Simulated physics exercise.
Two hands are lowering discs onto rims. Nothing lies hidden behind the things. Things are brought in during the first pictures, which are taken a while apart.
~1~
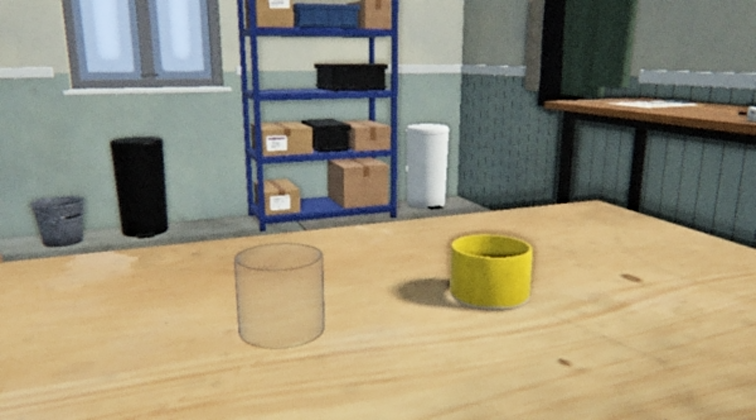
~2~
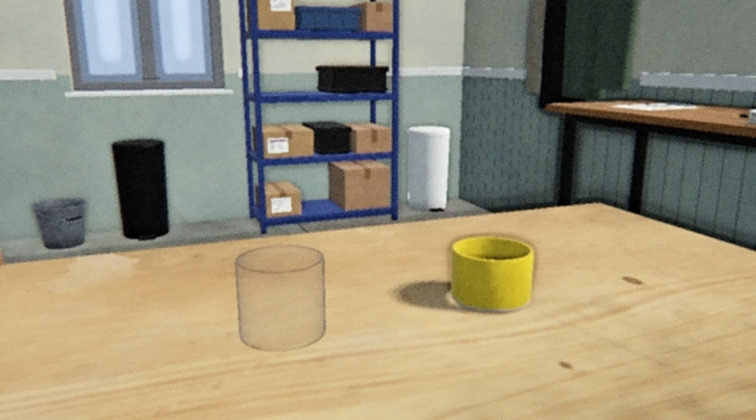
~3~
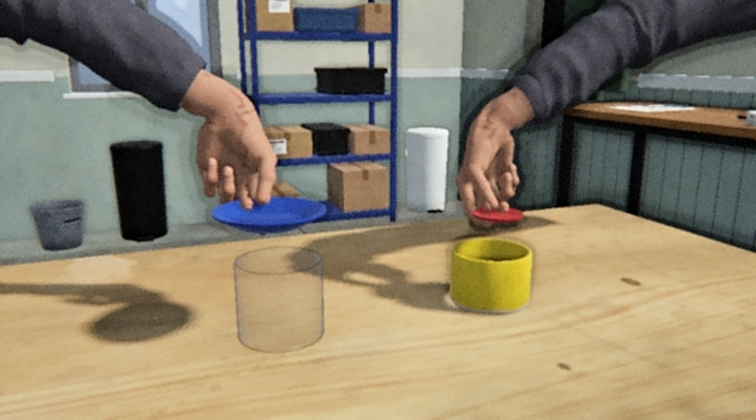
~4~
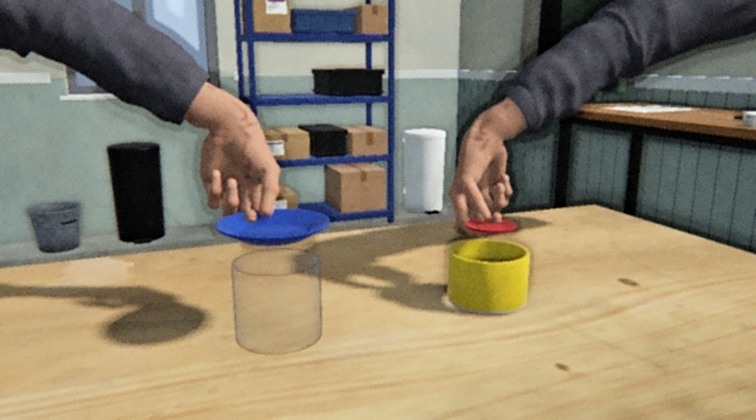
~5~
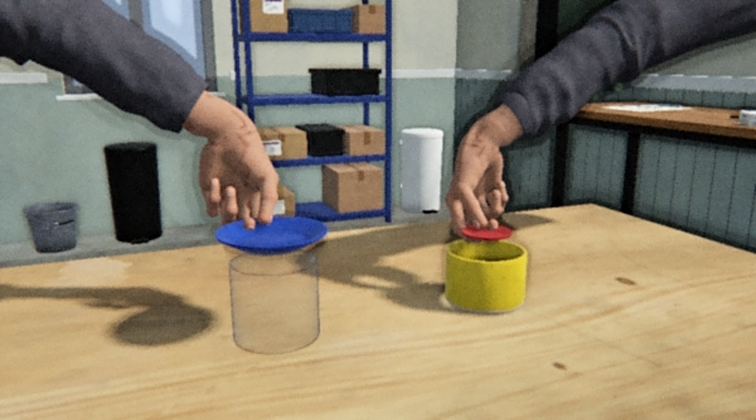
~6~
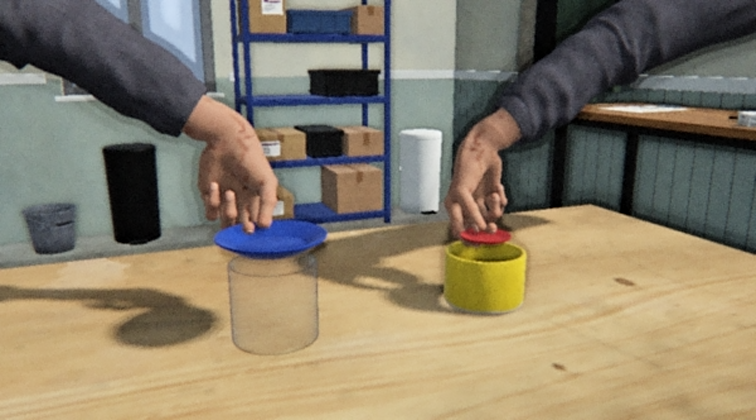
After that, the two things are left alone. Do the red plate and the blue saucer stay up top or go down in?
Answer: The red plate goes down in; the blue saucer stays up top.
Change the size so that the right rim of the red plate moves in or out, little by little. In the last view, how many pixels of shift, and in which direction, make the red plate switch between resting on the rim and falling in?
A shift of 12 pixels to the right.
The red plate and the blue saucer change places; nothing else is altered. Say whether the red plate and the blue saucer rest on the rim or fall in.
Once moved, the red plate tumbles in; as for the blue saucer, it does not fall in.
Then, 0.10 s after the last picture, red plate moved a little near (485, 250); blue saucer moved a little near (272, 255).
Then, 0.16 s after the last picture, red plate falling near (484, 287); blue saucer sitting on the rim near (272, 254).
At rest, the red plate slips past the rim, near (483, 295); the blue saucer works as a lid, near (272, 254).
